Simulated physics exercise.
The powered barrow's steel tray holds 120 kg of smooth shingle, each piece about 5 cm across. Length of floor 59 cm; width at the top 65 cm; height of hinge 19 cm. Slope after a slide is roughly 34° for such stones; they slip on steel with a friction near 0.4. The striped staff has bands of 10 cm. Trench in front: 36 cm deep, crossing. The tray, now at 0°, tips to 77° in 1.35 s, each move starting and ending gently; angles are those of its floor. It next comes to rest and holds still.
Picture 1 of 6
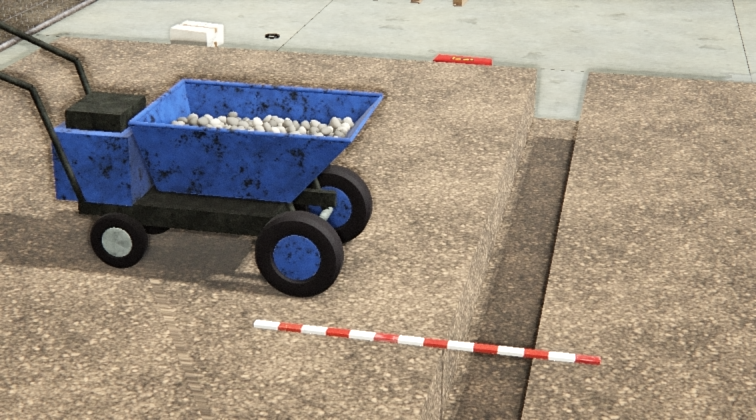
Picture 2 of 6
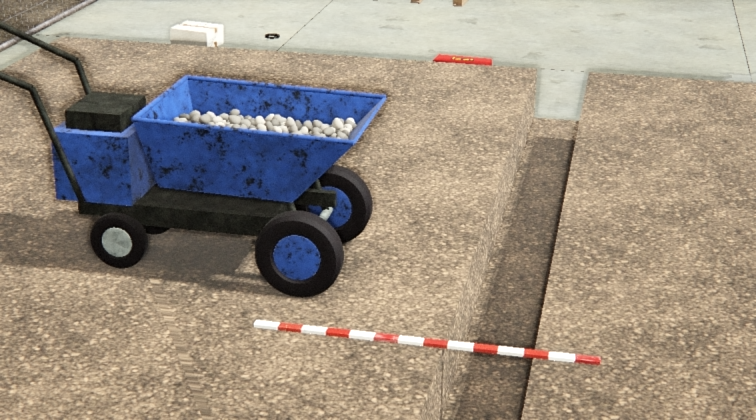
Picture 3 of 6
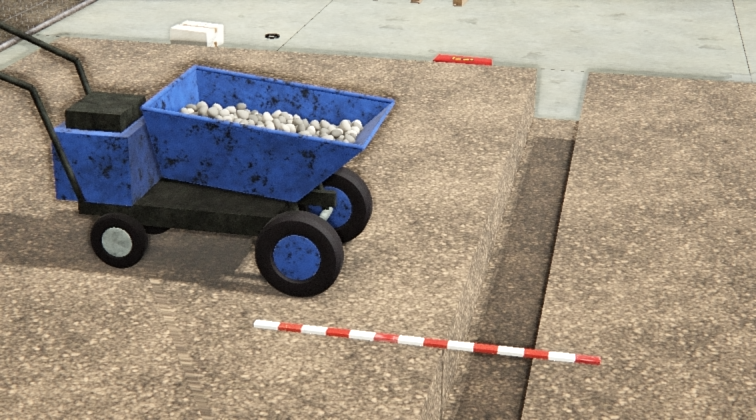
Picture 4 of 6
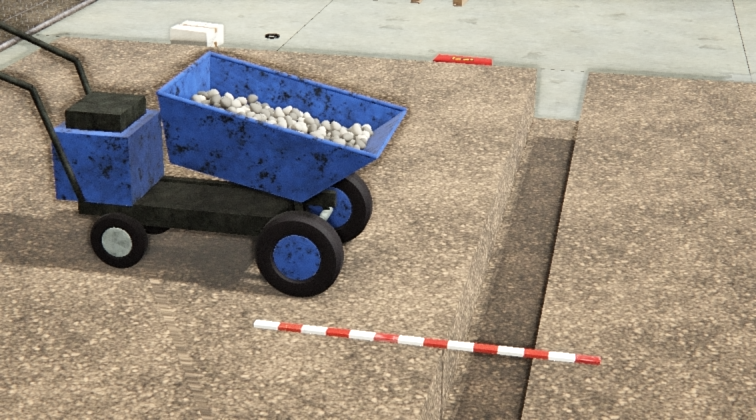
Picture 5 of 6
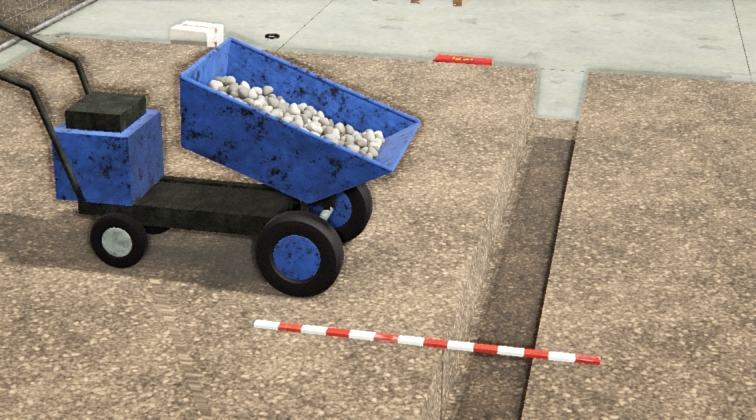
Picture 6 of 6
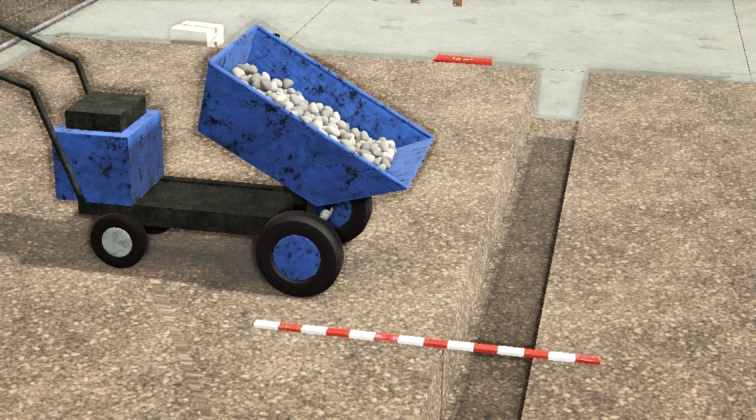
On gravelly ground beside a narrow trench, a blue powered barrow stands with its level tray full of pale, smooth stones, a red-and-white striped staff lying in front. The tray's left end rises, slightly at first, then further, until the tray slants steeply down to the right, stones still inside.
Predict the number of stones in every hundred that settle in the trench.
Close to 97 in a hundred.
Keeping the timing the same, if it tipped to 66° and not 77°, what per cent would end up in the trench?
In that case some 100 per cent.
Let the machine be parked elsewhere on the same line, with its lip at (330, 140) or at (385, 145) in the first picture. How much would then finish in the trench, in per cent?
First place roughly 70%, second roughly 90%.
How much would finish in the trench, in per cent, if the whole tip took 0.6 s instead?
Close to 95 percent, then.
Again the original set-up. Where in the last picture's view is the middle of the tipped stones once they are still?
I'd point somewhere around (505, 342).
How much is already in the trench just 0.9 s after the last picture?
I'd say near 65 per cent at that time.
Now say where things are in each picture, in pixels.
The tray is at 0°, its lip at (350, 141); the top of the load is at (289, 127), in the first frame.
Lip at (354, 143), floor tilted 2°, highest stones at (279, 126), in the second frame.
Lip at (363, 148), floor tilted 6°, highest stones at (207, 113), in the third frame.
The tray is at 12°, its lip at (377, 158); the top of the load is at (215, 101), in the fourth frame.
The tray is at 20°, its lip at (392, 171); the top of the load is at (226, 86), in the fifth frame.
The tray is at 30°, its lip at (407, 188); the top of the load is at (245, 74), in the sixth frame.
Then, 0.4 s after the last picture the floor is at 65°, 100 % in the tray; the foremost stones are at (450, 237).
Then, 0.9 s after the last picture the floor is at 77°, 32 % in the tray, 5 % short of the trench, 64 % in the trench; the foremost stones are at (537, 344).
Then, 1.2 s after the last picture the floor is at 77°, 5 % in the tray, 5 % short of the trench, 90 % in the trench; the foremost stones are at (539, 333).
Then, 3.2 s after the last picture the floor is at 77°, 0 % in the tray, 3 % short of the trench, 97 % in the trench; the foremost stones are at (538, 337).
